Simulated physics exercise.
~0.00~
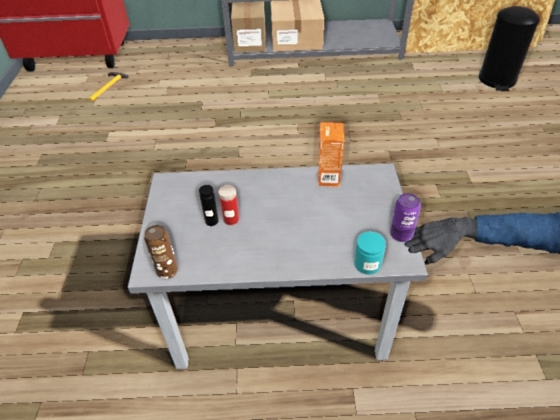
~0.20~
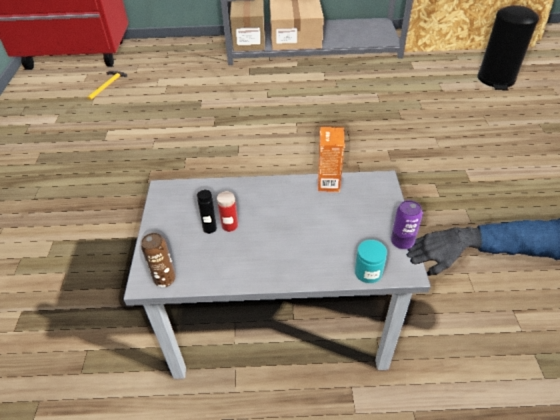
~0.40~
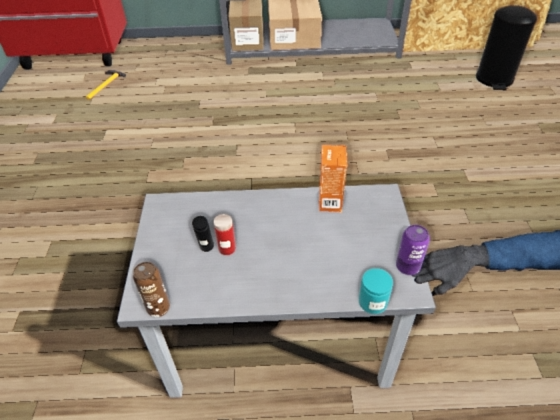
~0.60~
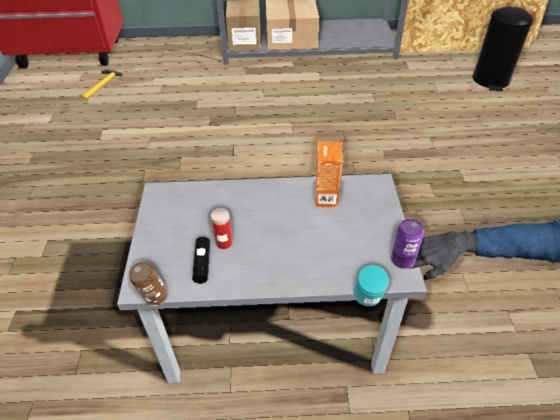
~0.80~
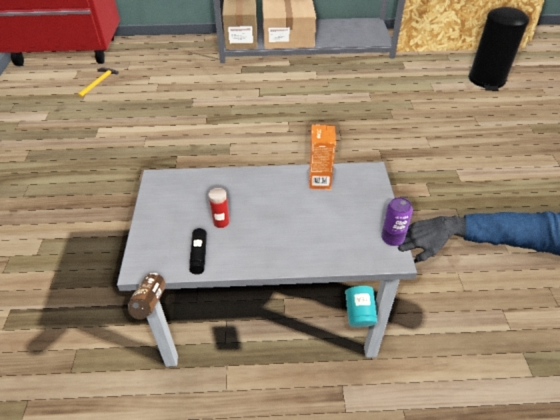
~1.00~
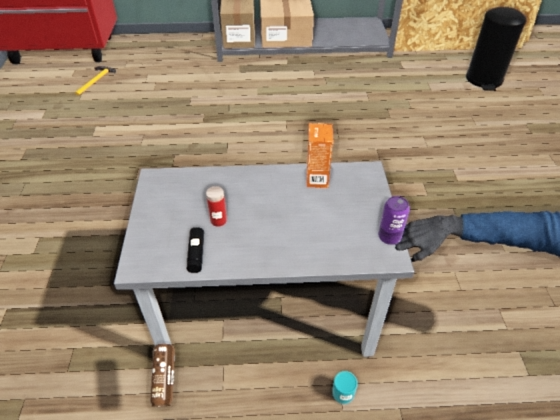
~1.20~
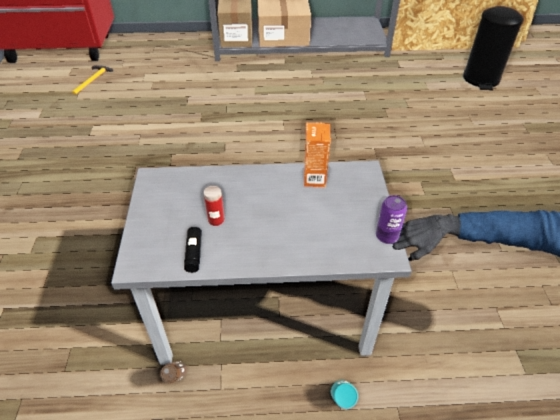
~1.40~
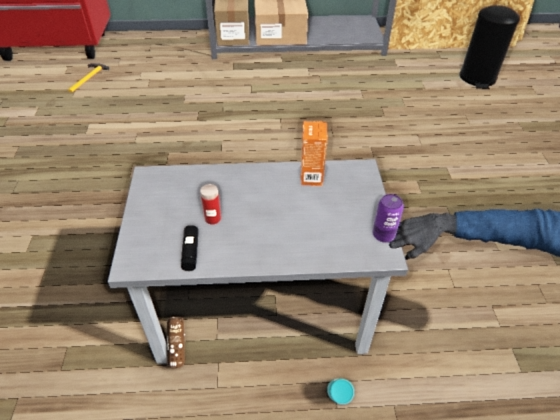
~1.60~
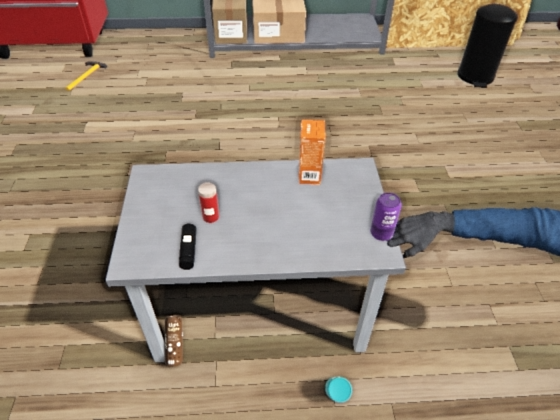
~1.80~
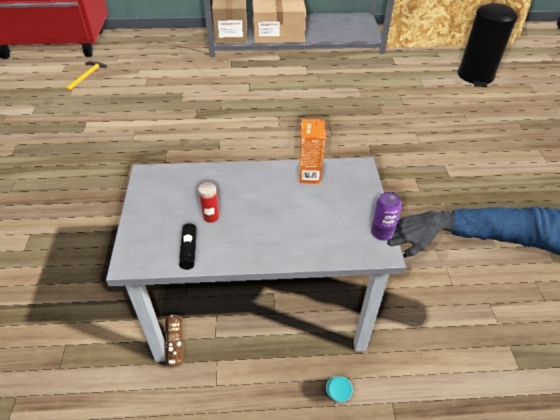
In a workshop, a jerked table tips a black shaker and drops two containers.
